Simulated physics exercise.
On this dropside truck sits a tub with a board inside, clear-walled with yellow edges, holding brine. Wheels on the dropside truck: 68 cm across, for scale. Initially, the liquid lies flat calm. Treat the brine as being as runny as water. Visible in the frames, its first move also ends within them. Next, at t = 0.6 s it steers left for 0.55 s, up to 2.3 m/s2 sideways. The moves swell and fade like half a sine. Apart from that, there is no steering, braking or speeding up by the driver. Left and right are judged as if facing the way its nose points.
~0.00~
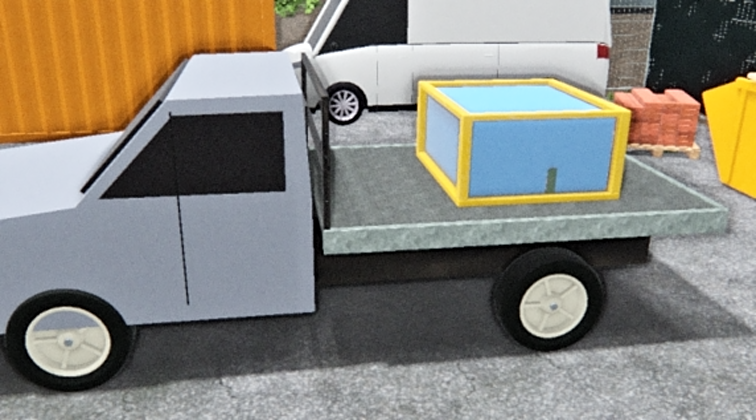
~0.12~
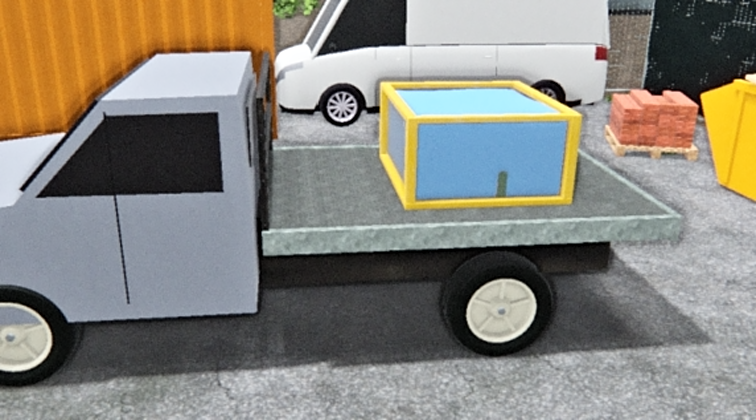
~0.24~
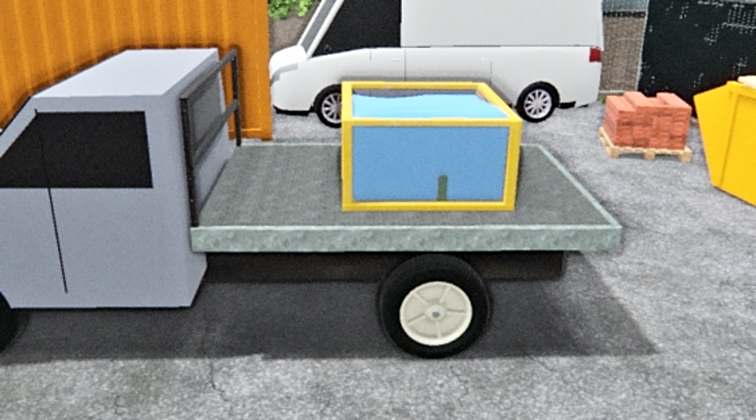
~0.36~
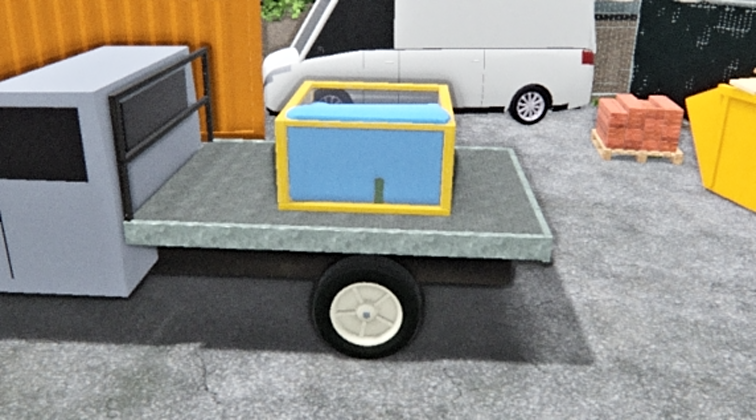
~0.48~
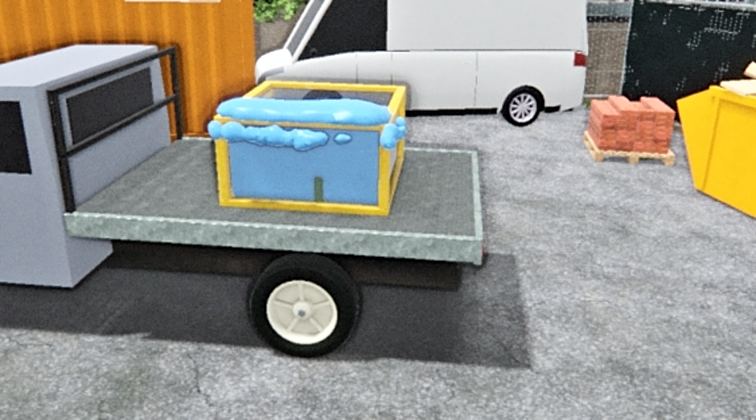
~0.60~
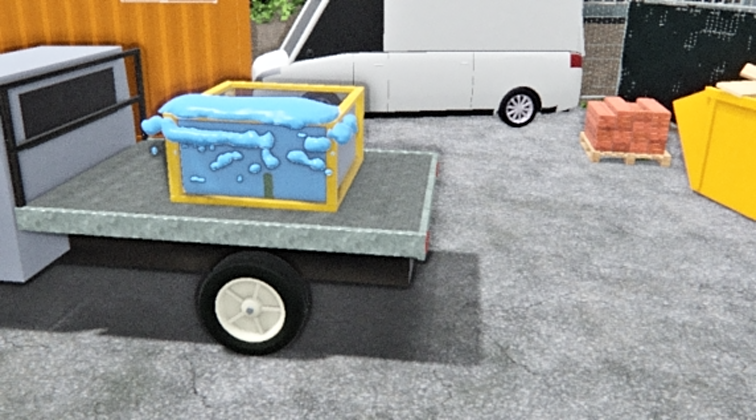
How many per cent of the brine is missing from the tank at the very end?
20 %.
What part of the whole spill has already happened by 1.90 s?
Close to 80 in a hundred.
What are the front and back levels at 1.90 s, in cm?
Some 48 cm in front and some 44 cm behind.
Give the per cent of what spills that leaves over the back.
Share: Around 10%.
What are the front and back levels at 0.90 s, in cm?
Around 52 cm toward the front, with 52 cm behind.
After 0.90 s the surface is 52 cm up at the front and 52 cm at the back; 5 per cent is out, over the near side.
After 1.40 s the surface is 42 cm up at the front and 45 cm at the back; 10 per cent is out, over the near side and the far side.
After 1.90 s the surface is 48 cm up at the front and 44 cm at the back; 15 per cent is out, over the far side and the near side.
After 4.14 s 20 per cent is out, over the far side and the near side, 102 of 518 litres.
